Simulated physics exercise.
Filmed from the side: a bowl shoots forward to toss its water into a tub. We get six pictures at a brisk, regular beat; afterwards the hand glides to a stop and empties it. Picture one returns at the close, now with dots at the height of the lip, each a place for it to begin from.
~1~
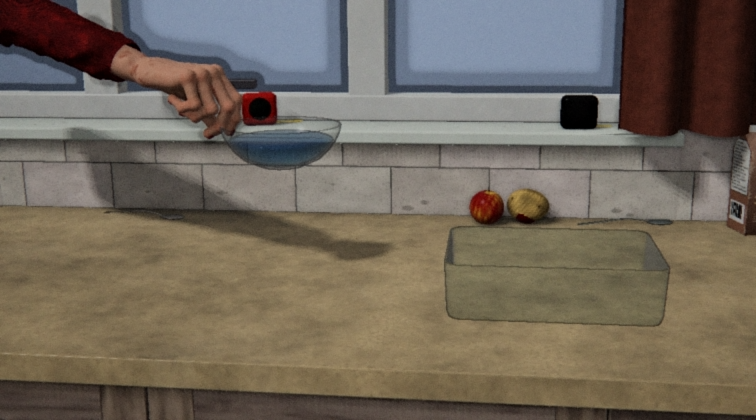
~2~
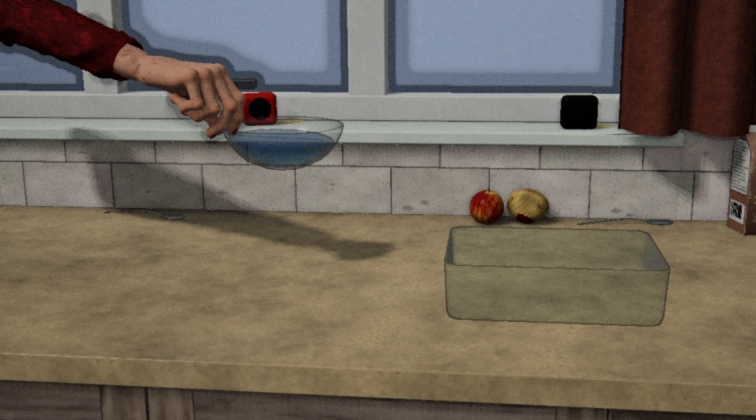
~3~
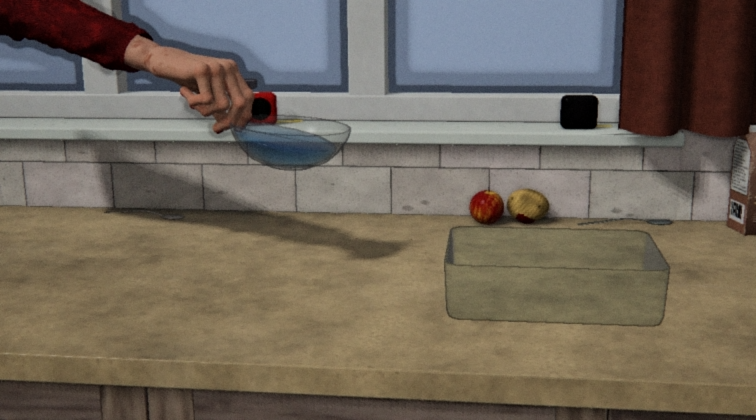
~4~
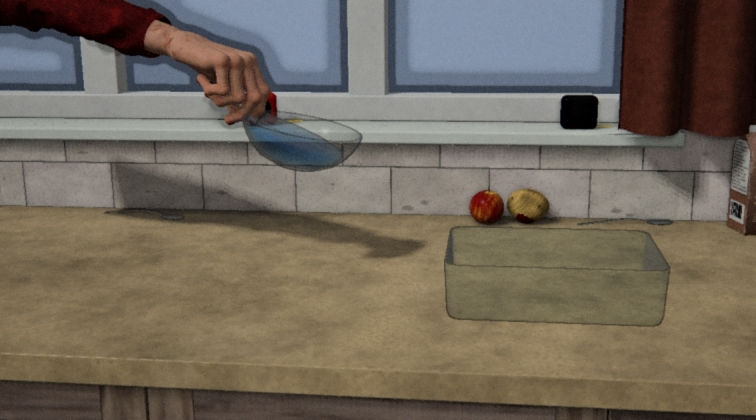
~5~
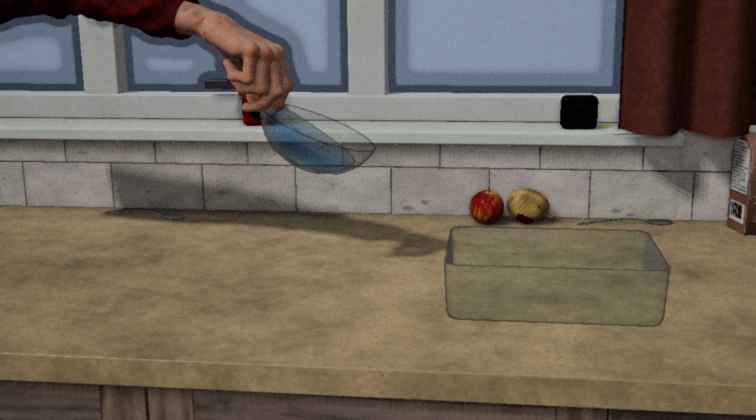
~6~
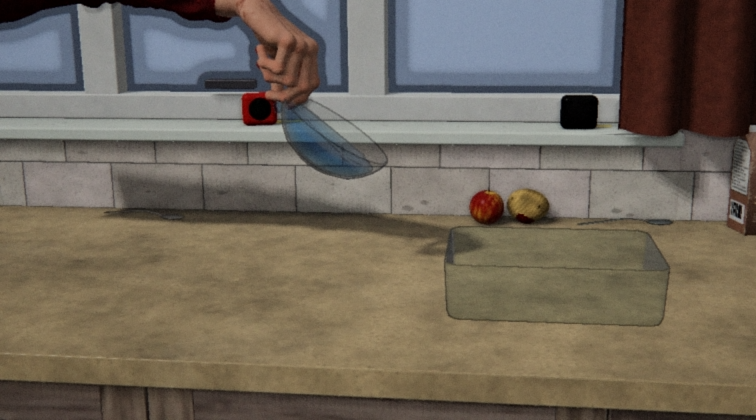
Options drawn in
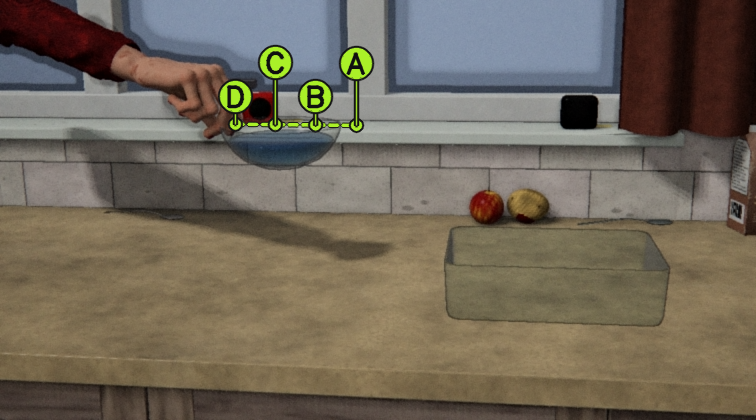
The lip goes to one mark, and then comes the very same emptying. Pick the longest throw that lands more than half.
I would pick dot B.
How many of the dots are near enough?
Two.
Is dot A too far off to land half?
No.
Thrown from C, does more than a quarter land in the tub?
No.
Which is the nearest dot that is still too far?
That is dot C.
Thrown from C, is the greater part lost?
Yes, it does.
On the marked copy, A at (356, 125); B at (315, 124); C at (275, 124); D at (235, 124).
For dot A, about 78 % lands in the tub, 4 % falls short and 18 % goes beside or beyond.
For dot B, about 77 % lands in the tub, 12 % falls short and 11 % goes beside or beyond.
For dot C, about 8 % lands in the tub, 86 % falls short and 6 % goes beside or beyond.
For dot D, about 0 % lands in the tub, 98 % falls short.
